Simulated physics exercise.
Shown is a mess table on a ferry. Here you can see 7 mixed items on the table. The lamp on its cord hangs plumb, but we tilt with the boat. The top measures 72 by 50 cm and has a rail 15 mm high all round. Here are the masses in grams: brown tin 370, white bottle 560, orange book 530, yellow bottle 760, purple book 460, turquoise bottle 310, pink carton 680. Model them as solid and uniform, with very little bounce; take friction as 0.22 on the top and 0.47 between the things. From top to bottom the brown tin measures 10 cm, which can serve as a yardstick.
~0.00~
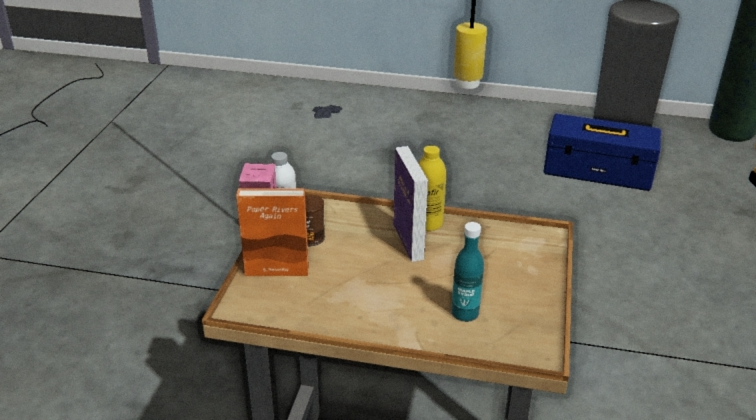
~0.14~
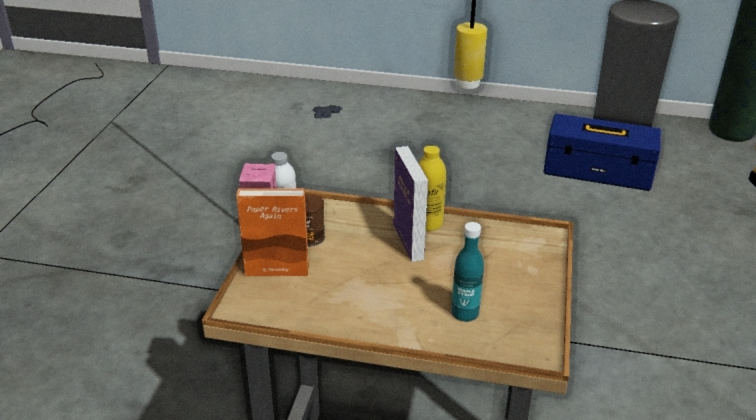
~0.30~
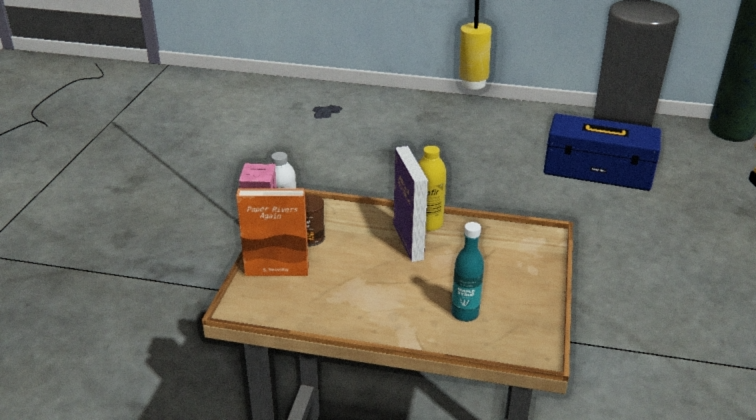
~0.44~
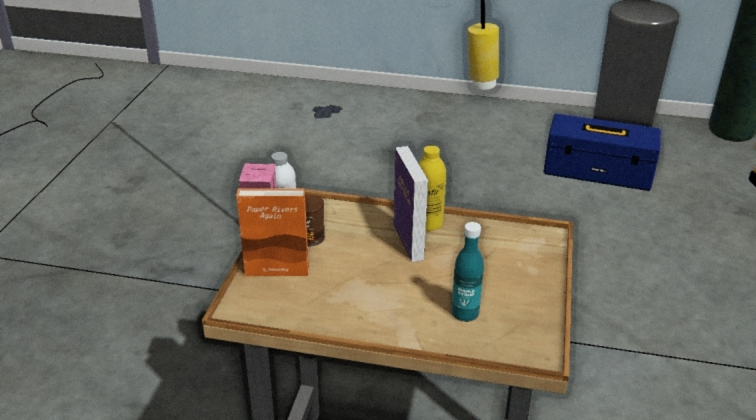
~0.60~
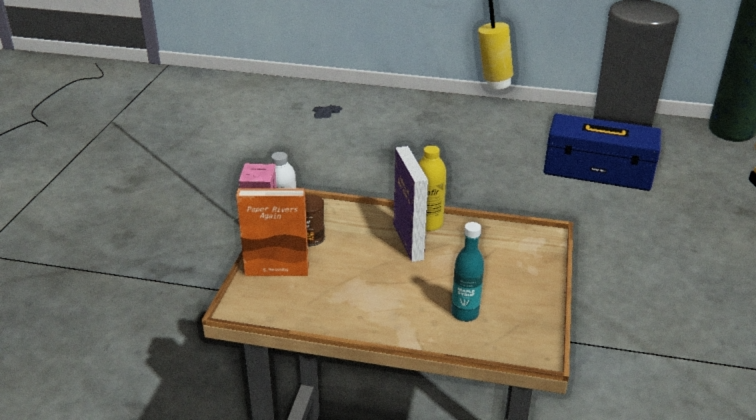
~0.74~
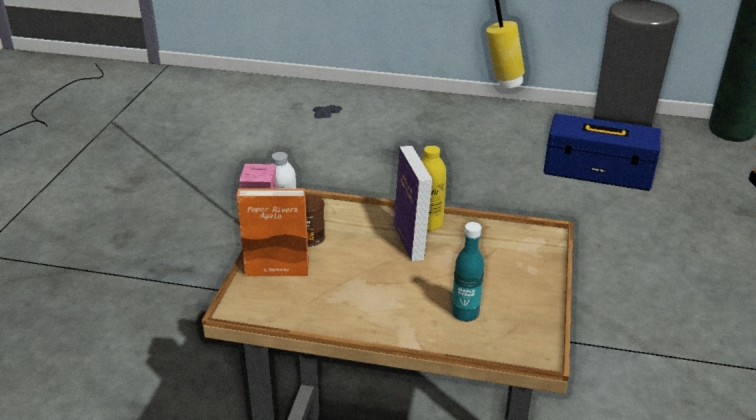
A yellow lamp hanging on a cord behind a wooden table swung slowly to the right, while the books, bottles, brown tin and pink carton on the tabletop showed almost no movement at all.
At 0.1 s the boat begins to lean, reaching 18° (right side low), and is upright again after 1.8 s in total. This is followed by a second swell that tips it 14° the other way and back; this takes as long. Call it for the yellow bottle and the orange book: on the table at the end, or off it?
The yellow bottle is off, the orange book is on.
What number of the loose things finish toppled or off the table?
That makes 3.
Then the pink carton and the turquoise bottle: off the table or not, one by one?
The pink carton stays within bounds; the turquoise bottle winds up out of bounds.
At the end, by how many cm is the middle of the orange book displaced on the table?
It ends about 25 centimetres from where it started.
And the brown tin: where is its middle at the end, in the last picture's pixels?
Resting point, approx. (402, 233) px.
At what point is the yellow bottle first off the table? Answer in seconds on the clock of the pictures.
1.6 s or so.
By 1.14 s, floor tilted 17°, right side down; yellow bottle 10 cm from its spot near (474, 189); orange book 7 cm from its spot near (305, 238); purple book rocked 35° off its seat.
By 1.44 s, floor tilted 9°, right side down; yellow bottle 29 cm from its spot near (554, 200); orange book 19 cm from its spot near (361, 245); purple book on its side.
By 1.64 s, floor tilted 3°, right side down; yellow bottle and turquoise bottle now off the table; orange book 26 cm from its spot near (391, 250); purple book on its side.
By 2.04 s, floor tilted 1°, left side down; orange book 27 cm from its spot near (397, 251); purple book on its side; brown tin 23 cm from its spot.
When it is over (4.2 s), off the table, yellow bottle and turquoise bottle; lying over on the table, purple book; not toppled but over 5 cm from the start, brown tin, white bottle, orange book and pink carton. In the last view, orange book near (389, 250).
